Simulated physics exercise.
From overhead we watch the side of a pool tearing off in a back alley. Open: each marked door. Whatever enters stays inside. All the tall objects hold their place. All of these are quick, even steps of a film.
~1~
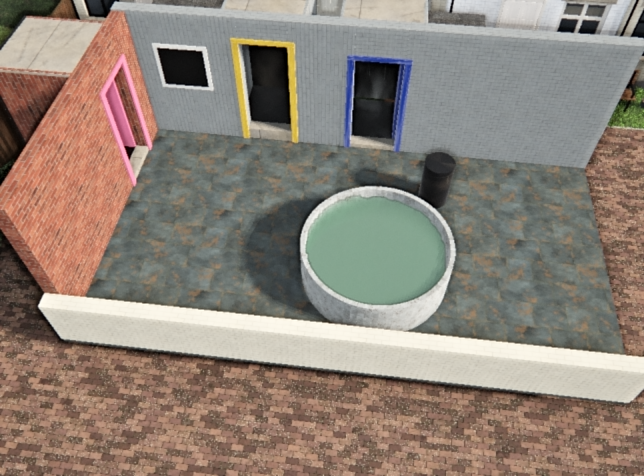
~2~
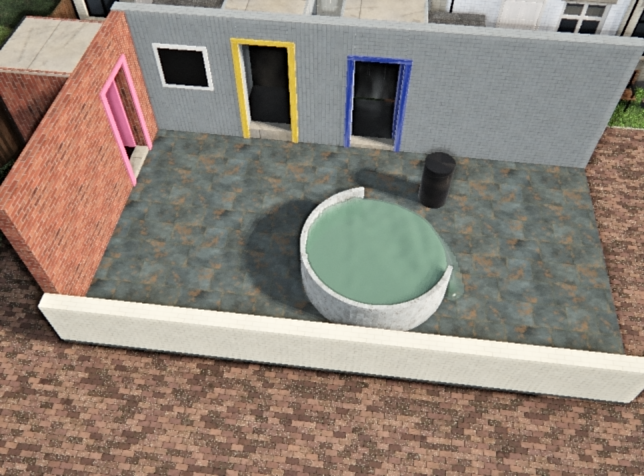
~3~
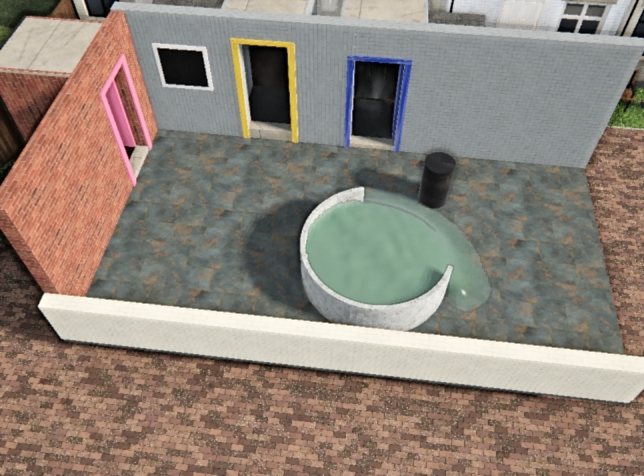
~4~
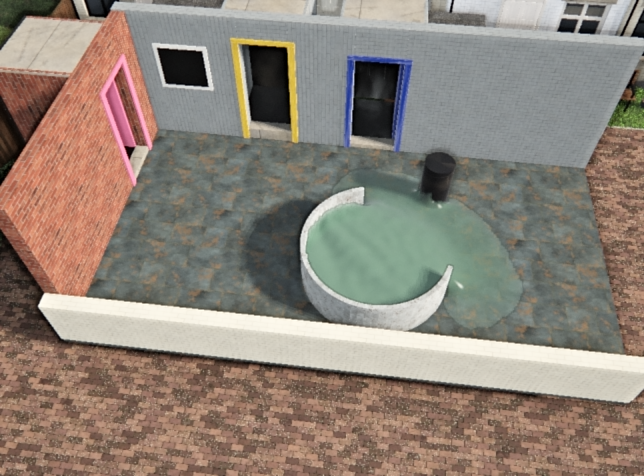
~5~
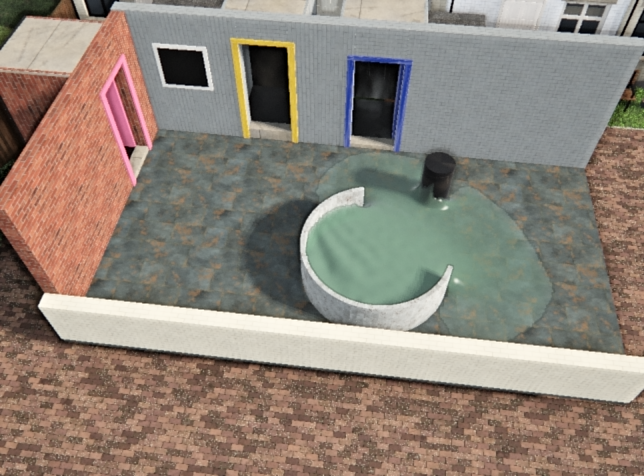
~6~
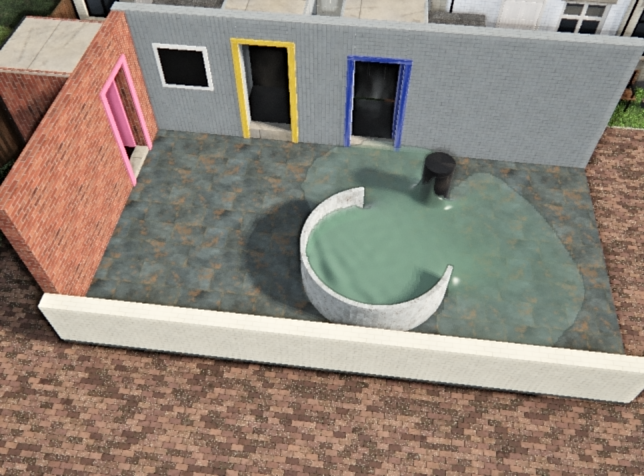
A round, pale stone pool of green water loses the right-hand stretch of its wall, and the water pours out across a walled, dark-paved yard seen from a fixed viewpoint high above. Behind it stand a grey wall with yellow-framed and blue-framed doorways, a pink-framed opening in the brick wall at left, and a black cylinder. The green sheet spreads right and back, surrounding the unmoving cylinder.
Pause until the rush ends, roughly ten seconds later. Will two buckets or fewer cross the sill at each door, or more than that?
Result: Blue door: Over two buckets; pink door: Two buckets at most; yellow door: Two buckets at most.
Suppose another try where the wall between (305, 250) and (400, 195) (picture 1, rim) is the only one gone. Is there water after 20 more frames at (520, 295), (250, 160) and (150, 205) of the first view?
Taken one by one: Unaffected, then sodden, then sodden.
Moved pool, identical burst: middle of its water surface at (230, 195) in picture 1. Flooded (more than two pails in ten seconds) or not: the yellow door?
Checking each in turn, the yellow door crosses the line.
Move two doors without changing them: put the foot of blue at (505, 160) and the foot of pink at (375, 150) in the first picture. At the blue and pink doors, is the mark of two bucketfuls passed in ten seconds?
Note: Blue door lets too much through; pink door lets too much through.
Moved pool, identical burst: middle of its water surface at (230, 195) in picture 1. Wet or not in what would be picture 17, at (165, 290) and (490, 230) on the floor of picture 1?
Bone-dry, soaked.
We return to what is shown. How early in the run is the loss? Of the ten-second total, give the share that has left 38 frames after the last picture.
Some 85 per cent.
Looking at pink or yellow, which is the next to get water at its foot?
The yellow one.
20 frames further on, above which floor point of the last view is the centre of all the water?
Near pixel (418, 220).
A moment on, water covers 45 % of the floor; the blue door over two buckets in, the pink door not reached, the yellow door wet at the sill, nothing in.
Next, water covers 45 % of the floor; the blue door far over two buckets in, the pink door not reached, the yellow door wet at the sill, nothing in.
Then, water covers 50 % of the floor; the blue door far over two buckets in, the pink door not reached, the yellow door wet at the sill, nothing in.
Later, water covers 65 % of the floor; the blue door far over two buckets in, the pink door wet at the sill, nothing in, the yellow door wet at the sill, nothing in.
In the end, water covers 80 % of the floor; the blue door far over two buckets in, the pink door wet at the sill, nothing in, the yellow door wet at the sill, nothing in.
